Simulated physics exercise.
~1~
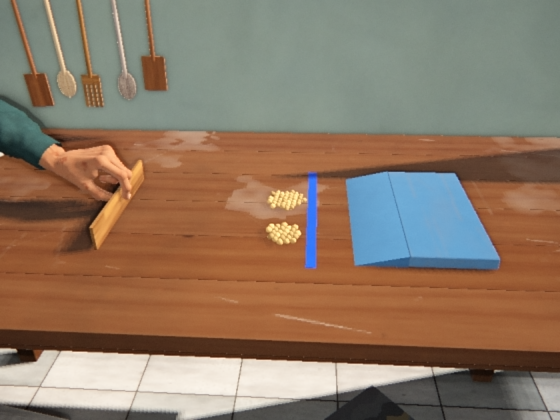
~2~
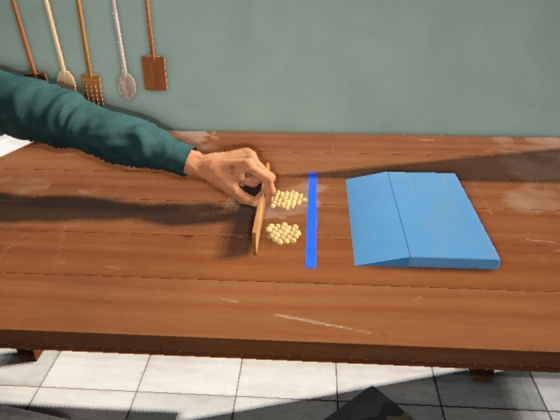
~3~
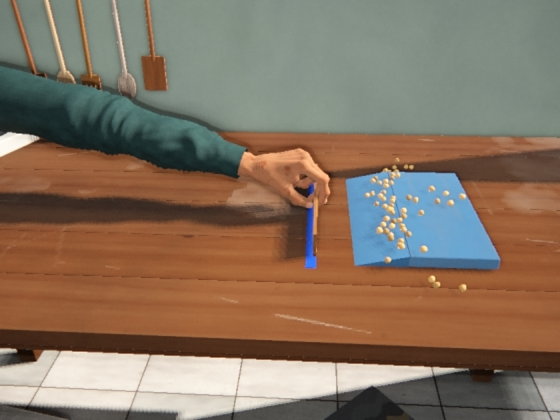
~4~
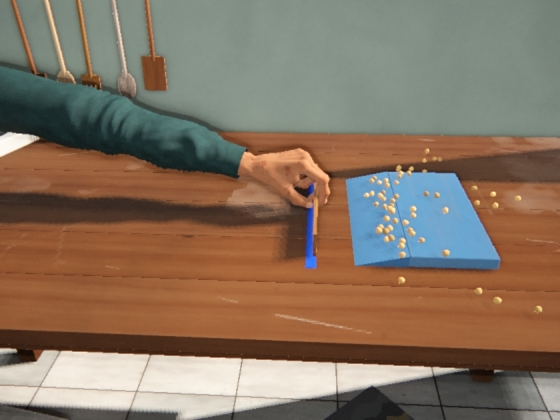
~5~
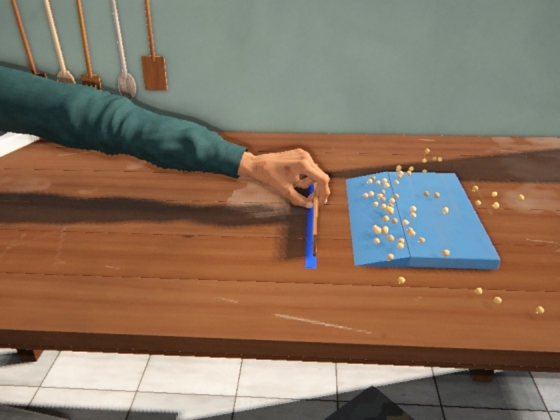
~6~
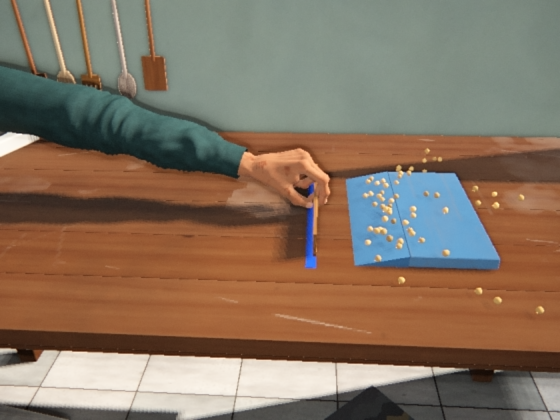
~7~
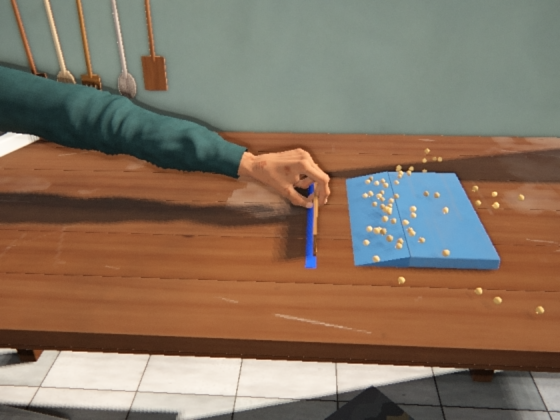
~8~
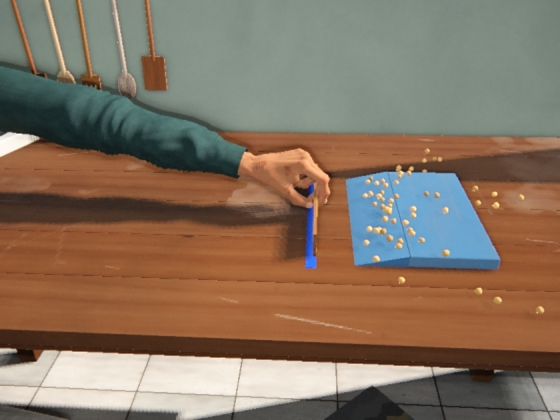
At the start, a hand in a green sleeve holds a strip of wood upright on a wooden table, left of two small piles of pale round beads, a line of blue tape and a low blue ramp. The hand pushes the strip right until it reaches the piles. It sweeps on to the tape and stops there, sending the beads scattering onto and around the ramp. Some roll beyond it, to the right and along the front and back. At the end, the hand still holds the strip at the tape, with many beads resting on the ramp and others scattered on the table.
